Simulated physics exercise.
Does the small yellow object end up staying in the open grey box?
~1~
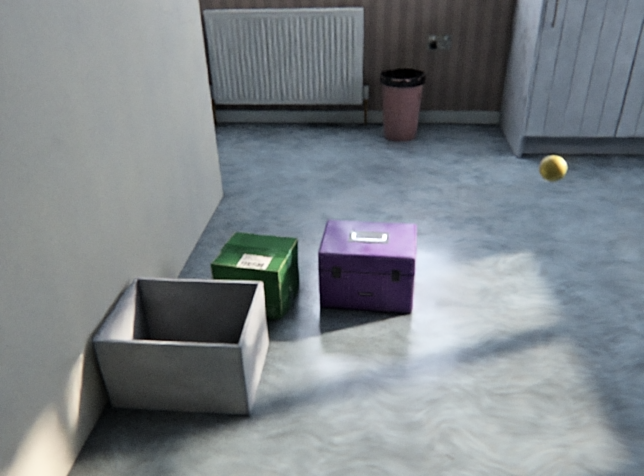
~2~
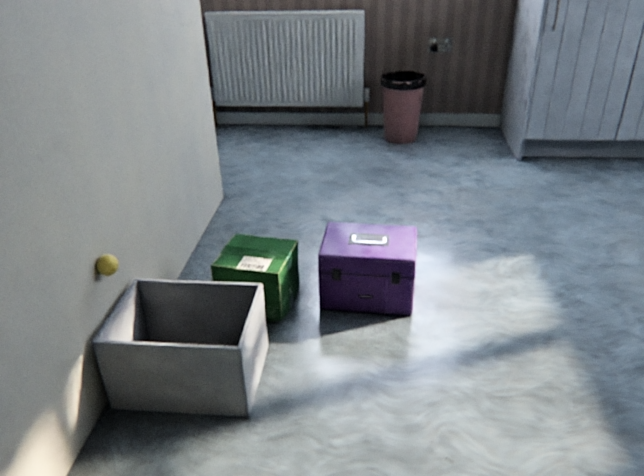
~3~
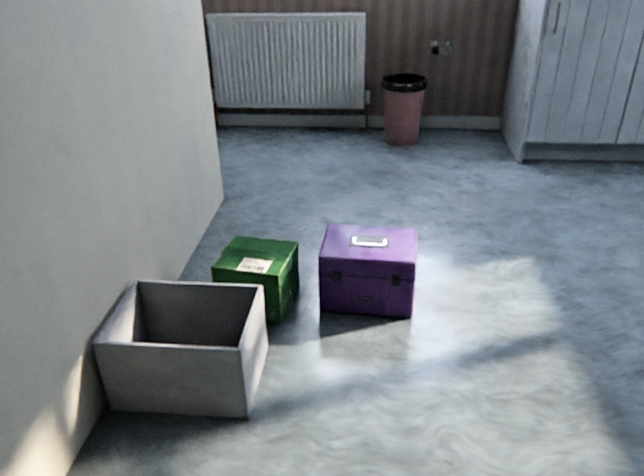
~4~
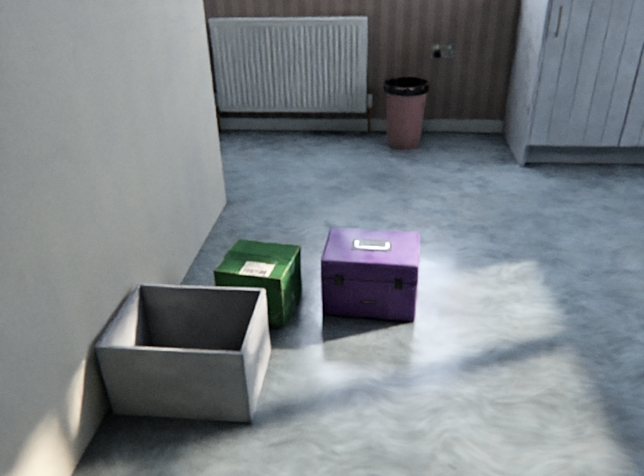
Yes, it stays in the box. After appearing just above the box's left side, it drops out of sight and is not seen on the floor or bouncing back out.
